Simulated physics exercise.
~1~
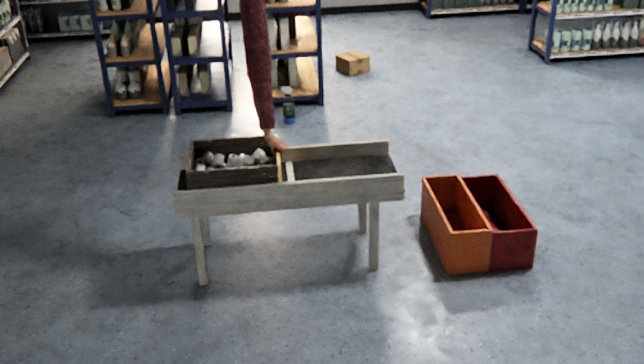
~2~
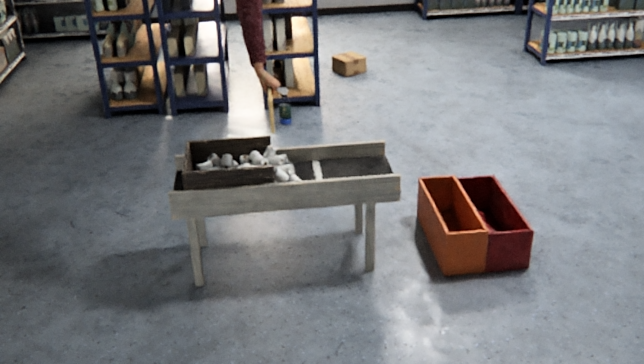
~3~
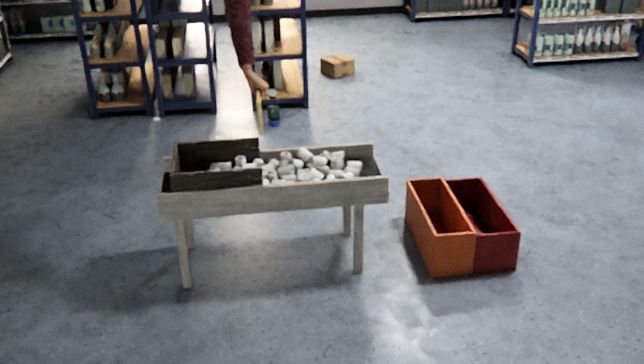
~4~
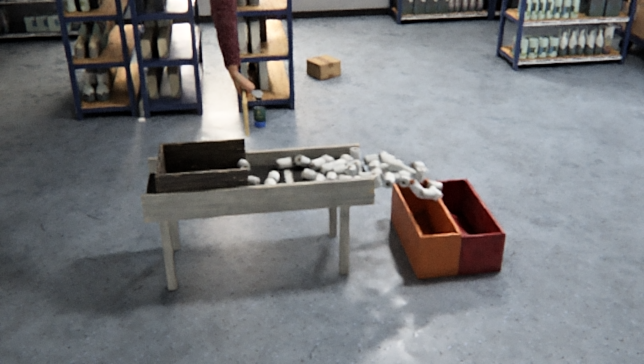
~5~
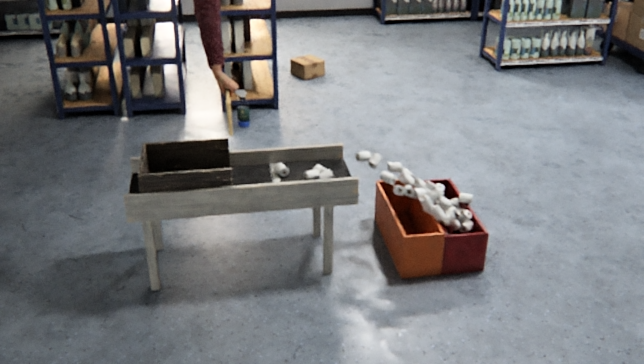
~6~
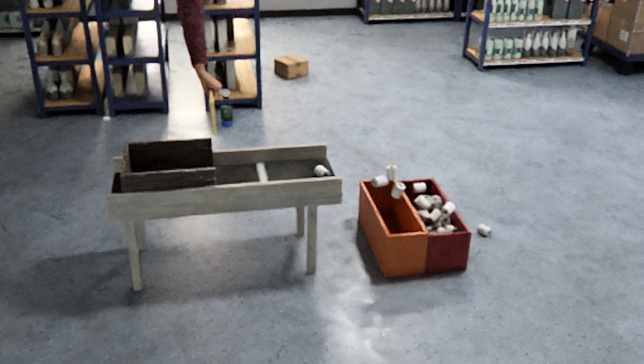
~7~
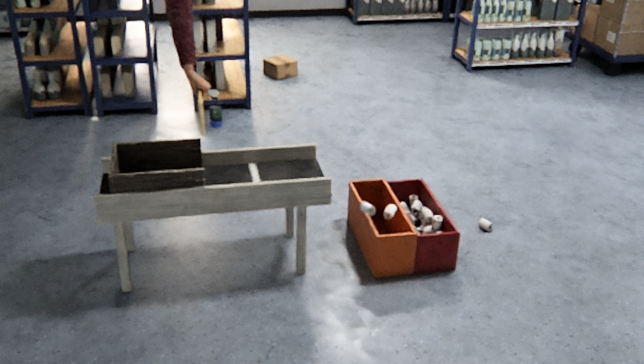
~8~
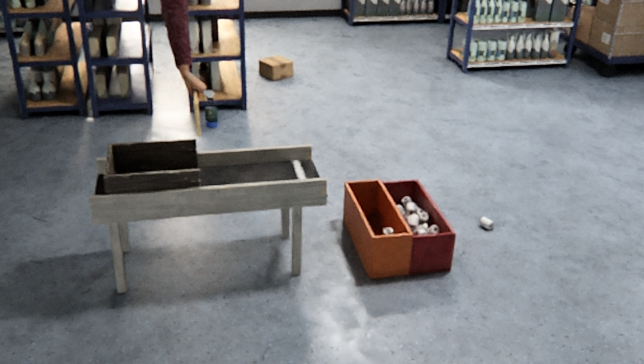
White paper rolls fill a black pen at the left of a pale grey, trough-like belt on legs, seen from slightly above in a grey-floored storeroom with blue-framed shelves behind. An orange tote and a dark red one stand side by side to the right. A hand reaching from above lifts the gate, and the rolls spread rightward along the moving belt. They stream off its end through the air and tumble into the totes. Most settle in the red tote, a few lie in the orange, and one rests on the floor beyond, leaving the belt empty.
